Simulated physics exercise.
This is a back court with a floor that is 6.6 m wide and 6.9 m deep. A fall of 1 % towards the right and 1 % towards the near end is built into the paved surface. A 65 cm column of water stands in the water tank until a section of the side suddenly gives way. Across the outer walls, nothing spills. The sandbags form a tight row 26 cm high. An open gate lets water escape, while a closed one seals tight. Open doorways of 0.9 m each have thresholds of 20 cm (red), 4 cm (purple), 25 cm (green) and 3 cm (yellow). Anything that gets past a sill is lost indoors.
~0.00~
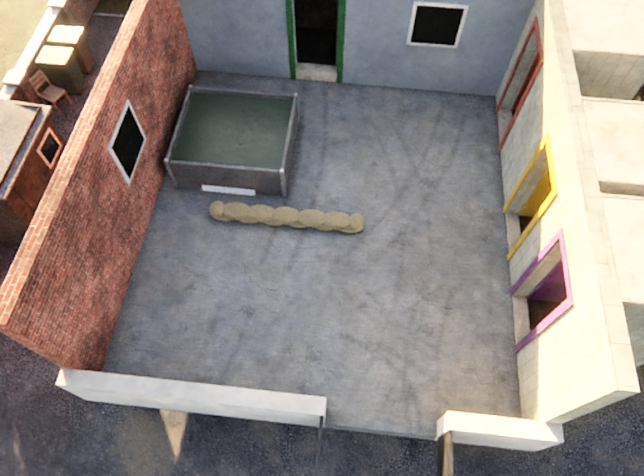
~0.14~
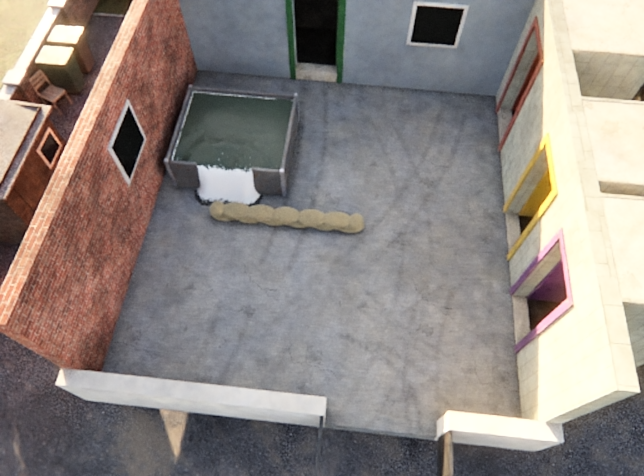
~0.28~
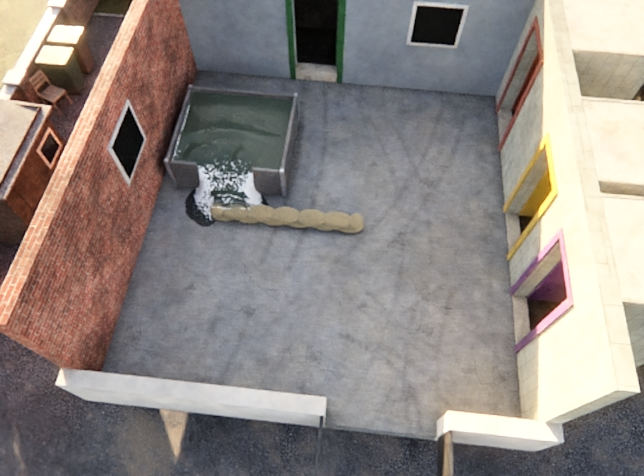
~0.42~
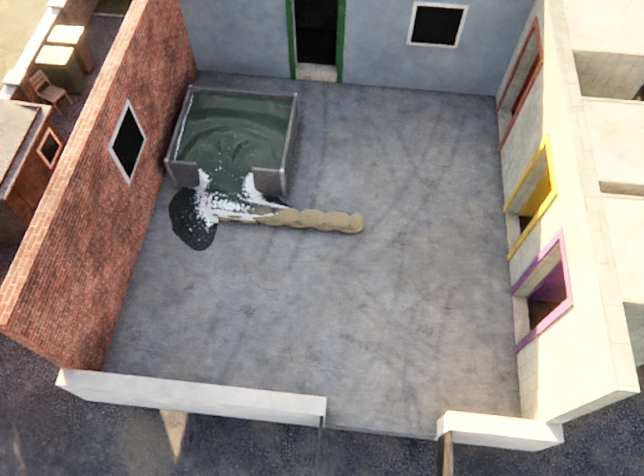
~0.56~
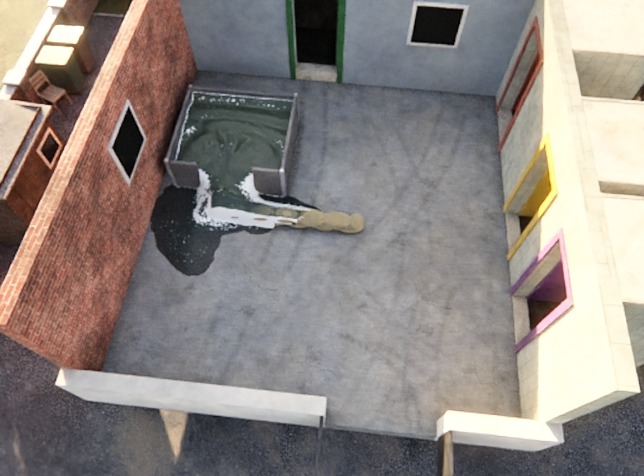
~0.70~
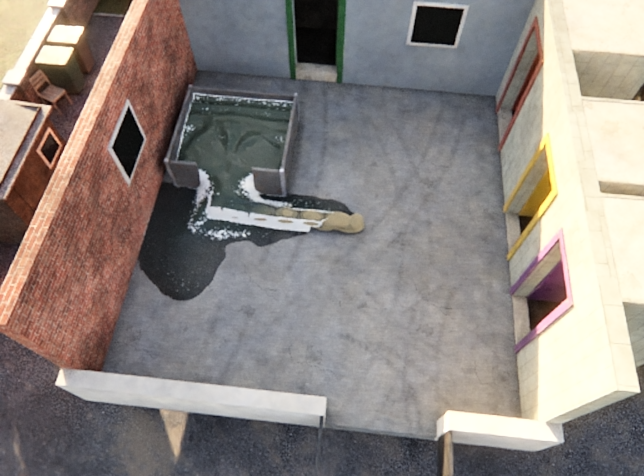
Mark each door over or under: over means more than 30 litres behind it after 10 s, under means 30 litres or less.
Red door under, purple door over, green door under, yellow door over.
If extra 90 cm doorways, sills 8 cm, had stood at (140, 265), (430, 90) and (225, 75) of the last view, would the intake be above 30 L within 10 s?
Per doorway, in order: Sufficient / insufficient / insufficient.
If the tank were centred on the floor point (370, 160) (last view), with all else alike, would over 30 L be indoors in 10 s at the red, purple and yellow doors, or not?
Well, red ends up inside the mark, purple ends up beyond the mark and yellow ends up inside the mark.
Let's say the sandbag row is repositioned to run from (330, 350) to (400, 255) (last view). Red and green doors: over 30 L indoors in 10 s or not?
So the red door comes out low enough while the green door comes out low enough.
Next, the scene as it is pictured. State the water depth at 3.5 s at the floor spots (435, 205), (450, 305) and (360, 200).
Approximately 2, 0 and 3 centimetres, going through them in turn.
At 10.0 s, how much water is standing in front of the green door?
1.5 cm.
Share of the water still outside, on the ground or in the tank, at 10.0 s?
Roughly 86 percent.
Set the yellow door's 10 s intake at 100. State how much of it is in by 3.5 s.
Roughly 20%.
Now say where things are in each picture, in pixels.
The first picture shows the water tank at (234, 130) is whole and still, 65 cm deep.
In the second picture, water pours out at (228, 181) and has run 0.6 m, to (200, 196); typically 11 cm deep outside, 65 cm at the water tank's back.
In the third picture, water pours out at (229, 182) and has run 0.9 m, to (197, 217); typically 20 cm deep outside, 65 cm at the water tank's back.
In the fourth picture, the front is at (199, 247), 1.4 m from the gap at (229, 182); 1.5 m2 of floor is under water; 64 cm left at the back of the water tank.
In the fifth picture, the front is at (190, 270), 1.8 m from the gap at (229, 182); 2.6 m2 of floor is under water; 58 cm left at the back of the water tank.
In the sixth picture, water pours out at (229, 181) and has run 2.4 m, to (352, 219); typically 4 cm deep outside, 54 cm at the water tank's back.
After 1.4 s water covers 25 % of the floor and is deepest (52 cm) near (232, 207); red door not reached, purple door not reached, green door not reached, yellow door not reached.
After 2.2 s water covers 45 % of the floor and is deepest (38 cm) near (232, 207); red door not reached, purple door not reached, green door not reached, yellow door not reached.
After 3.5 s water covers 45 % of the floor and is deepest (32 cm) near (232, 207); red door 4 cm at the sill, 0 L in, purple door not reached, green door not reached, yellow door 8 cm at the sill, 26 L in.
After 6.0 s water covers 80 % of the floor and is deepest (22 cm) near (232, 207); red door 6 cm at the sill, 0 L in, purple door 11 cm at the sill, 21 L in, green door not reached, yellow door 7 cm at the sill, 61 L in.
After 10.0 s water covers 85 % of the floor and is deepest (13 cm) near (232, 207); red door 6 cm at the sill, 0 L in, purple door 9 cm at the sill, 107 L in, green door 2 cm at the sill, 0 L in, yellow door 8 cm at the sill, 119 L in.
